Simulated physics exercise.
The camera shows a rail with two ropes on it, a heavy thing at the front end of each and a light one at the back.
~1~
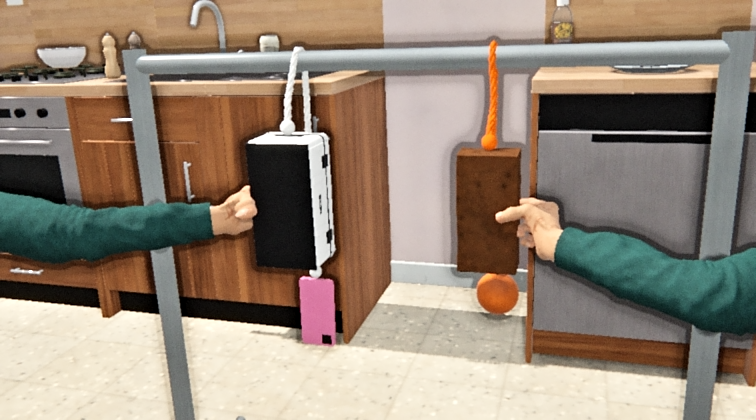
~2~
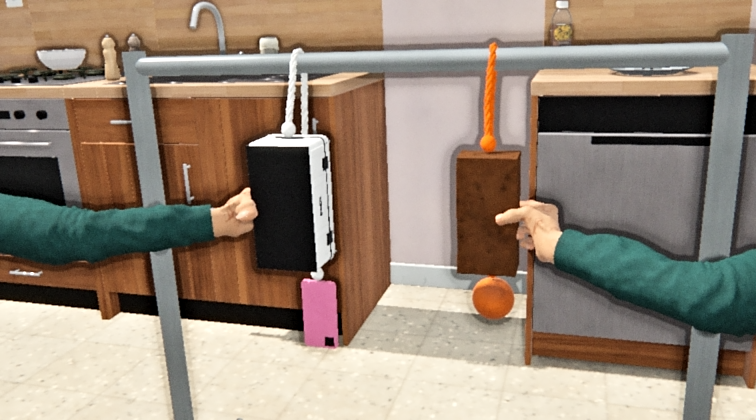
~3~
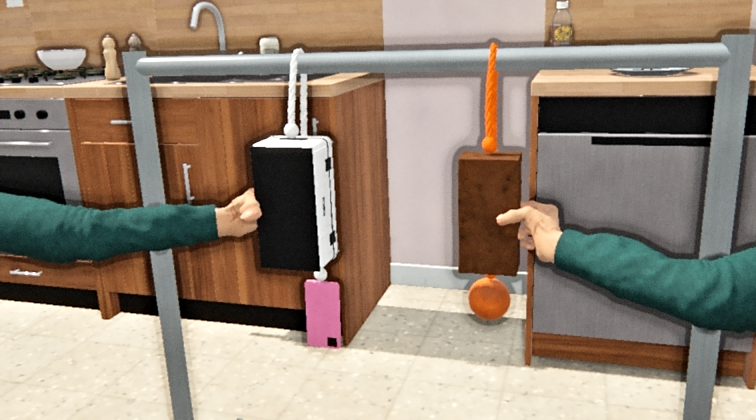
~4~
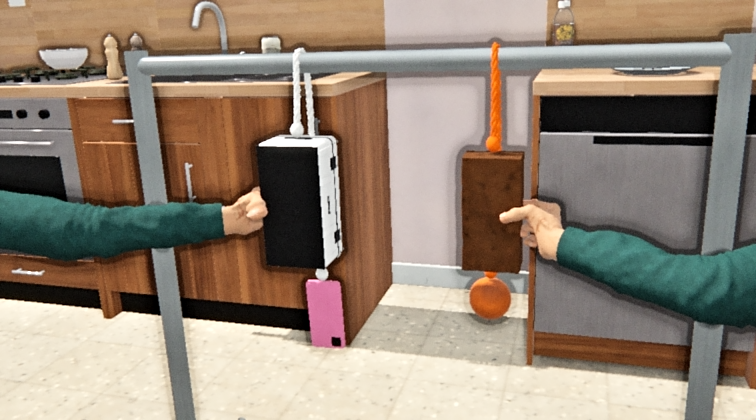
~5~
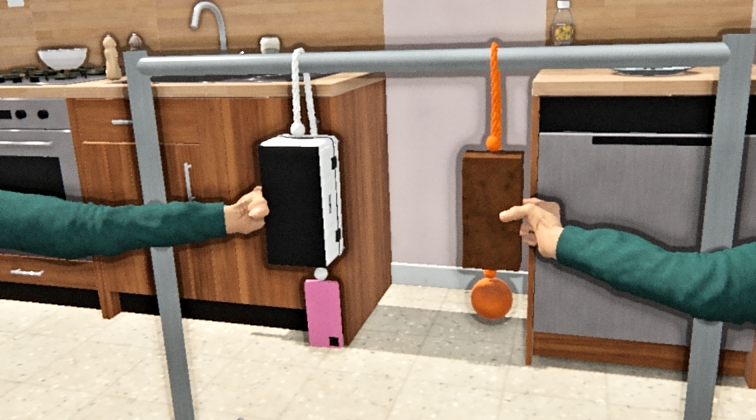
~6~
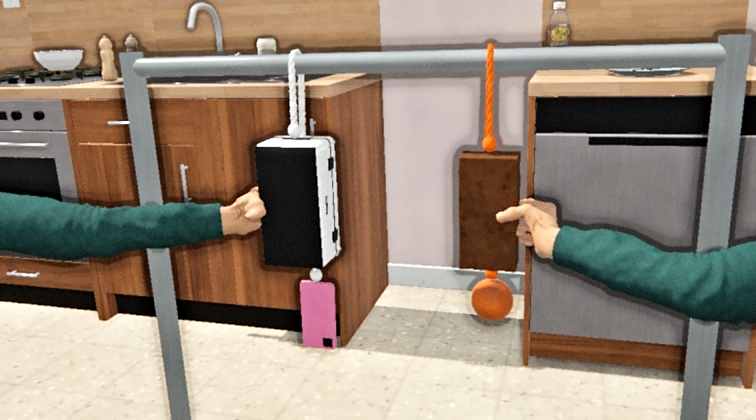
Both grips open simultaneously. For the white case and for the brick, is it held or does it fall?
The white case falls; the brick falls.
Then, 0.50 s past the final frame, white case dropping near (314, 377); brick dropping.
Then, 0.82 s past the final frame, white case on the floor; brick on the floor.
When it is over, white case on the floor; brick on the floor. The white case runs down to the floor and the brick drops.
